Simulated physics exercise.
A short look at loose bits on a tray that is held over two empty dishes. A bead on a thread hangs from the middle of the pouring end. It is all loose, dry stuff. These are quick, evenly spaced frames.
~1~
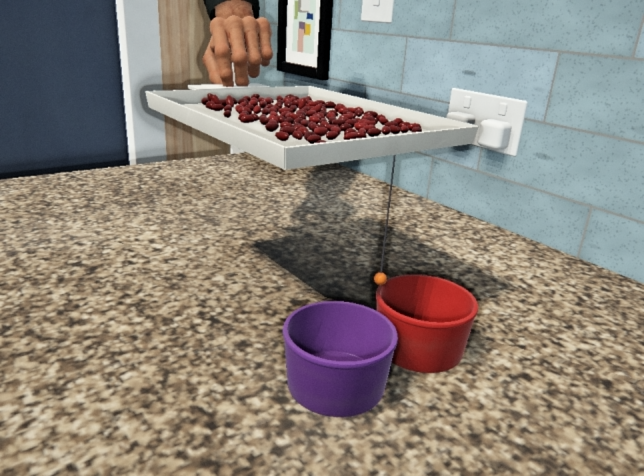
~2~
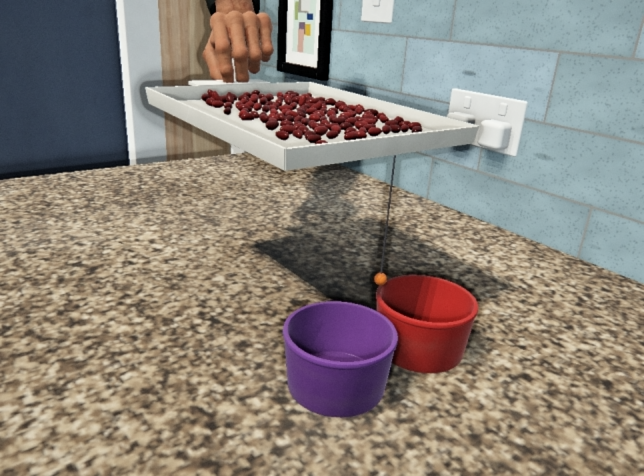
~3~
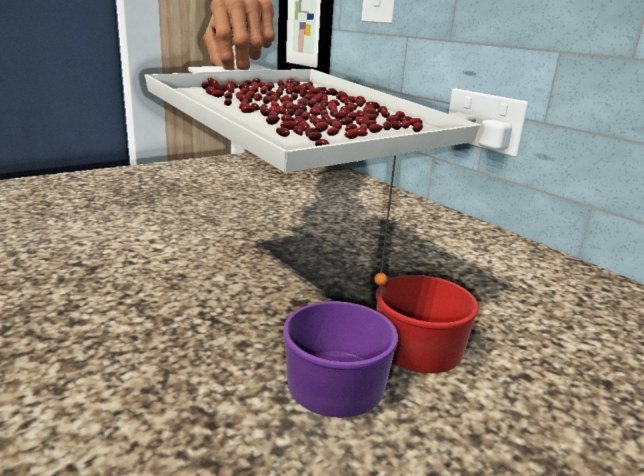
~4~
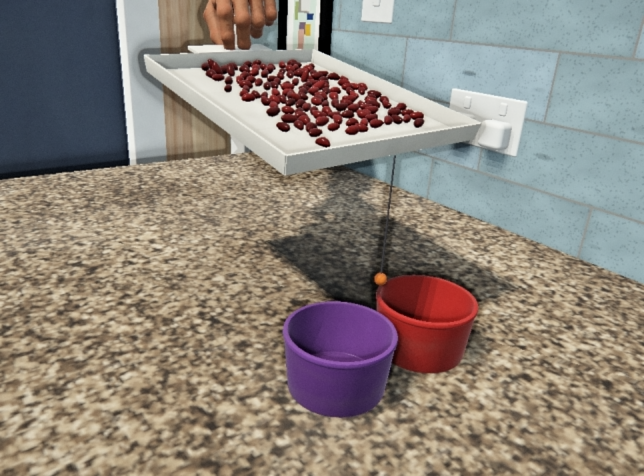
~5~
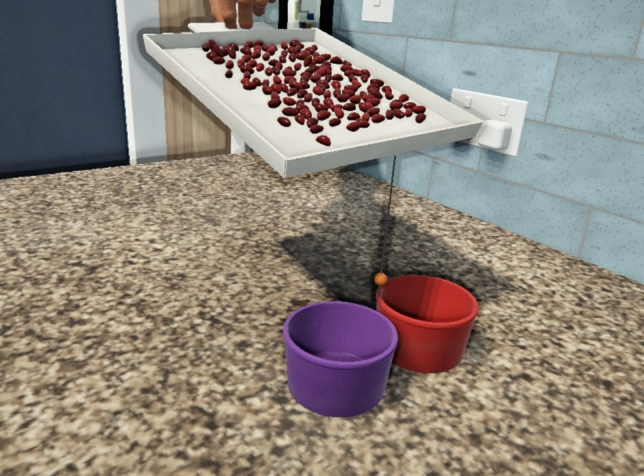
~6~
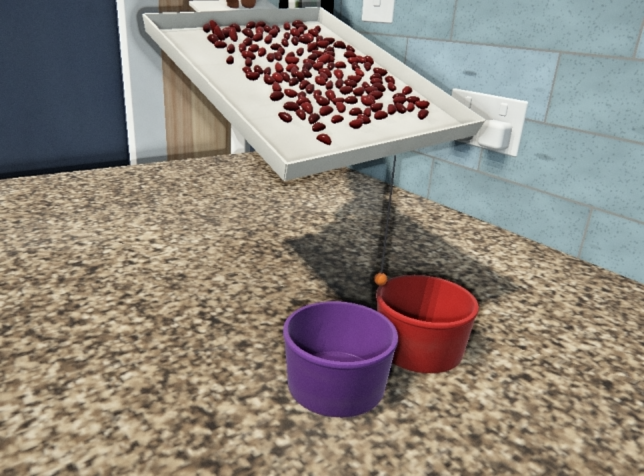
A white tray of dark red beans, level at first above a purple dish and a red dish on a speckled counter, tilts steadily as a hand at its far side raises that end, the near left corner lowest.
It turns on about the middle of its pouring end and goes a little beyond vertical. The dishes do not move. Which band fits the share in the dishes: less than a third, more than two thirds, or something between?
They take between a third and two thirds between them.
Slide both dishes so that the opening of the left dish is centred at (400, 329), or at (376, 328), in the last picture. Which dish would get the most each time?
One: The left one. Two: The left dish.
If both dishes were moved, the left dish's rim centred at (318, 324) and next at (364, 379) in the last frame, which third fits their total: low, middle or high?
One: One to two thirds. Two: One to two thirds.
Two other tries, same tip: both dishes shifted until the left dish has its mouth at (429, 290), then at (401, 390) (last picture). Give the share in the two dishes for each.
Near 0 % and 20 %.
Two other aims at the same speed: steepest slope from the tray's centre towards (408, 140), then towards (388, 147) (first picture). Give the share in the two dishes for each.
Roughly 40 per cent, and 50 per cent.
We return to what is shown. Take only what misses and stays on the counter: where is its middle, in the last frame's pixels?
Around (404, 464).
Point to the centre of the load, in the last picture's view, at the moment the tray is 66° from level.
Near (361, 131).
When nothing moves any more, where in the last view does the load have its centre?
Around (347, 385).
Just after the last frame, tray tipped steeply; the larger part on the tray; about a tenth in the air.
A moment on, tray tipped past a quarter turn; roughly a third on the tray; roughly a quarter in the left dish; just a few in the right dish; roughly a quarter outside both; roughly a quarter in the air.
Further on, tray tipped past a quarter turn; roughly half in the left dish; about a tenth in the right dish; roughly a third outside both.
When it is over, tray tipped past a quarter turn; roughly half in the left dish; about a tenth in the right dish; roughly a third outside both.
